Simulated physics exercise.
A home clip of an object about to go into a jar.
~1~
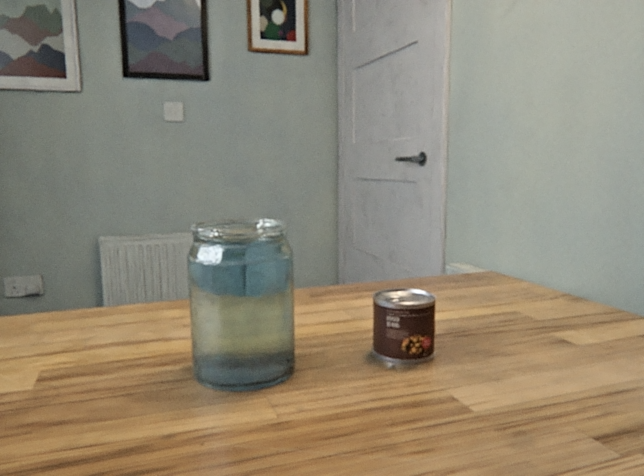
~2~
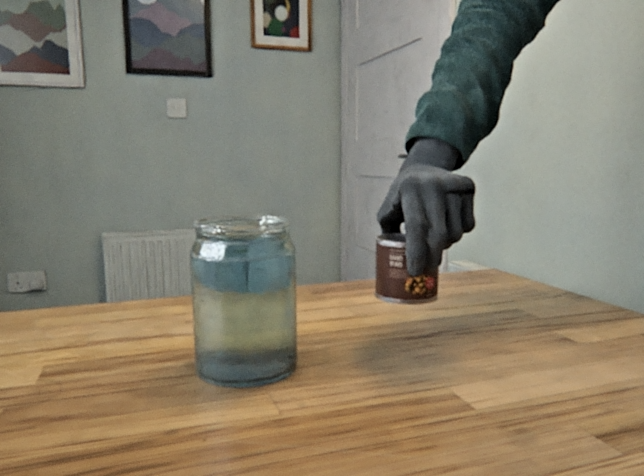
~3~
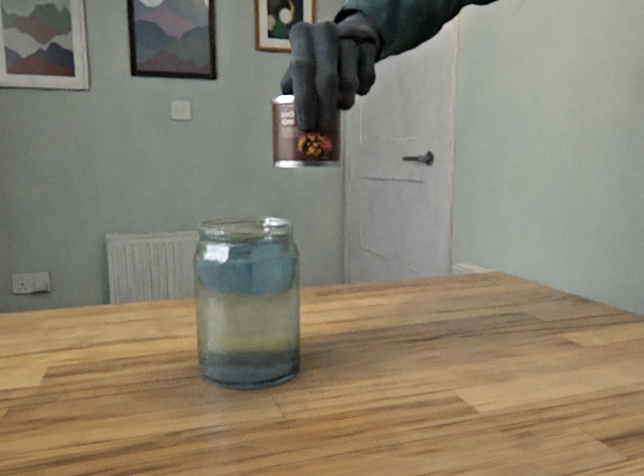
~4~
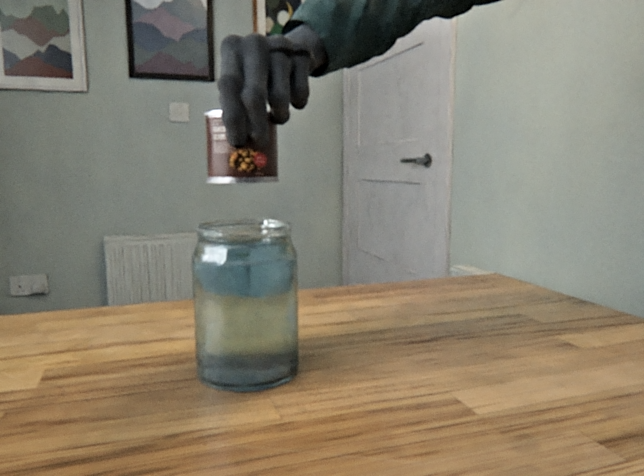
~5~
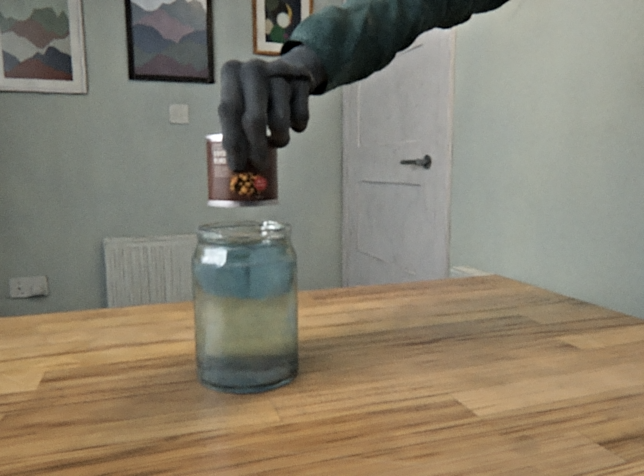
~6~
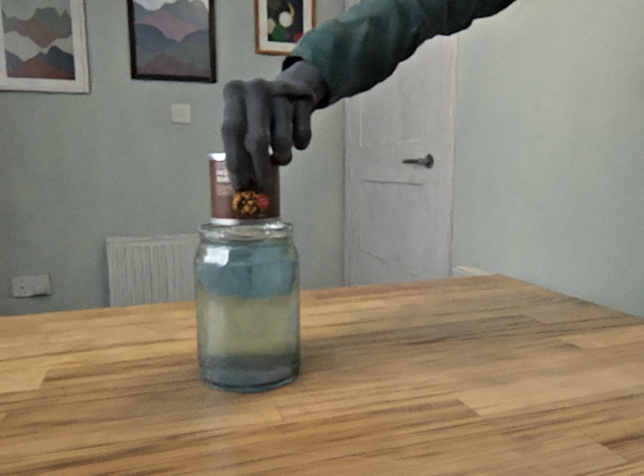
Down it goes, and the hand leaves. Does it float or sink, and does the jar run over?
It ends on the bottom, and the jar loses some over the rim.
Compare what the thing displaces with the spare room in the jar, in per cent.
Near 340 in a hundred.
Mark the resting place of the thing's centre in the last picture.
Roughly at (249, 335).
Next, the tin of food enters the water; the jar is full to the brim; it has run over.
After that, the tin of food goes on down; the jar is full to the brim; it has run over.
Finally, the tin of food has sunk; the jar is full to the brim; it has run over.
